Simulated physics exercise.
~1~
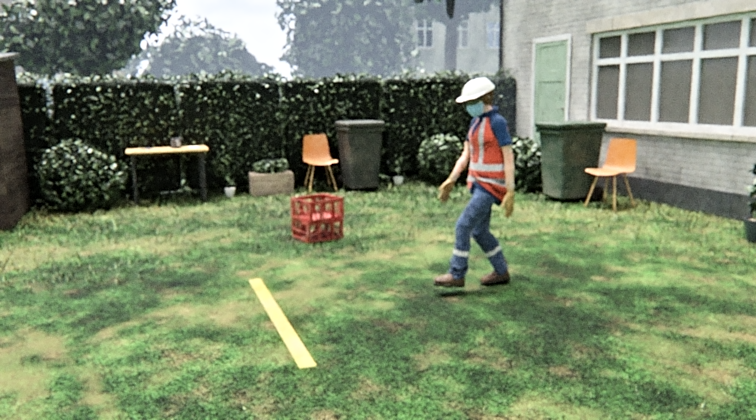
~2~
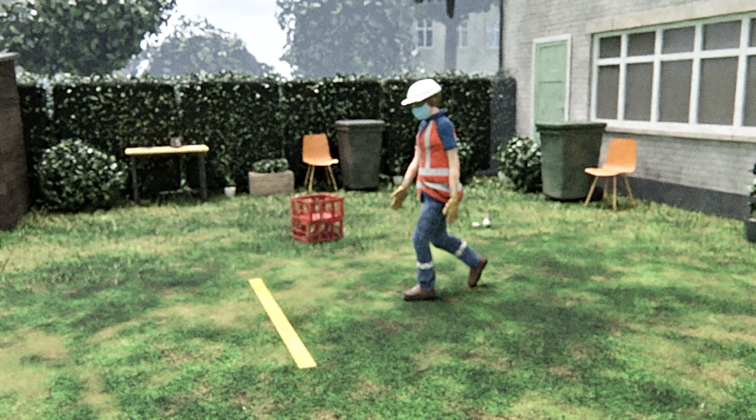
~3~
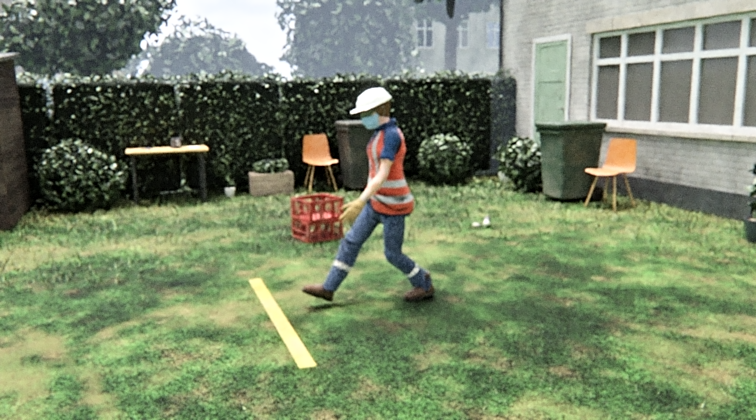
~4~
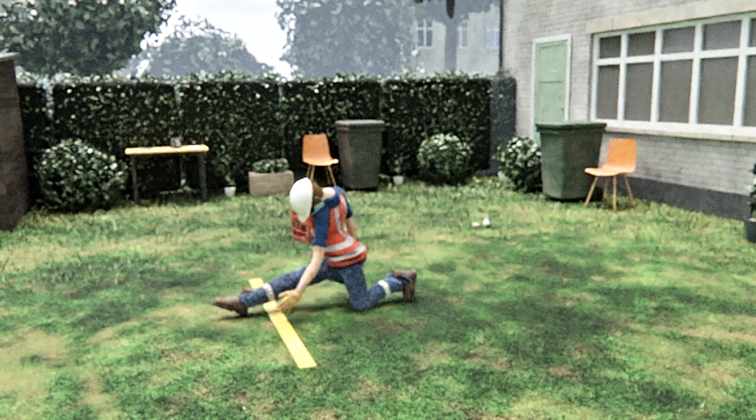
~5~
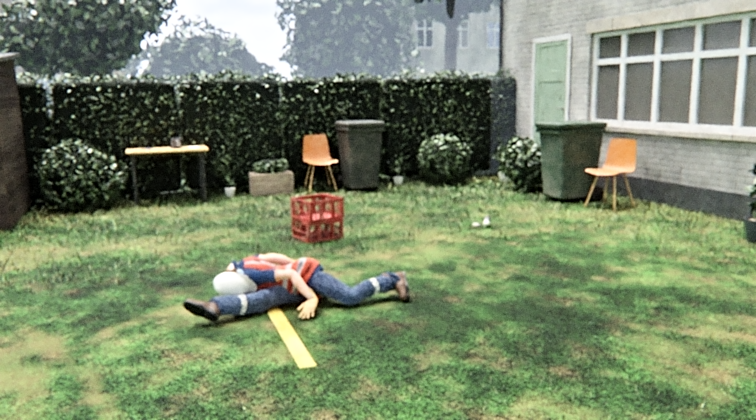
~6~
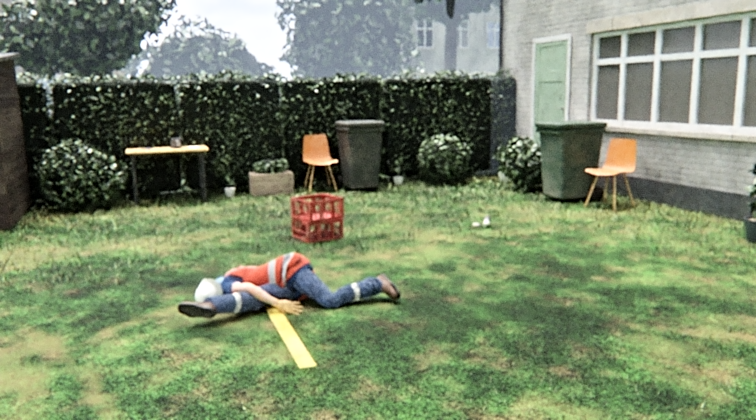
The clip opens on a grassy yard with a red crate, orange chairs, bins and a hedge, as a person in a white helmet, face mask and orange vest walks left toward a yellow tape on the ground. Nearing it, the person takes a long stride and begins to sink. The legs slide wide apart, the front one reaching over the tape, while the torso pitches forward and an arm drops. The body folds down over the outstretched leg. It settles low on the grass, head and chest past the tape, hips still short of it.
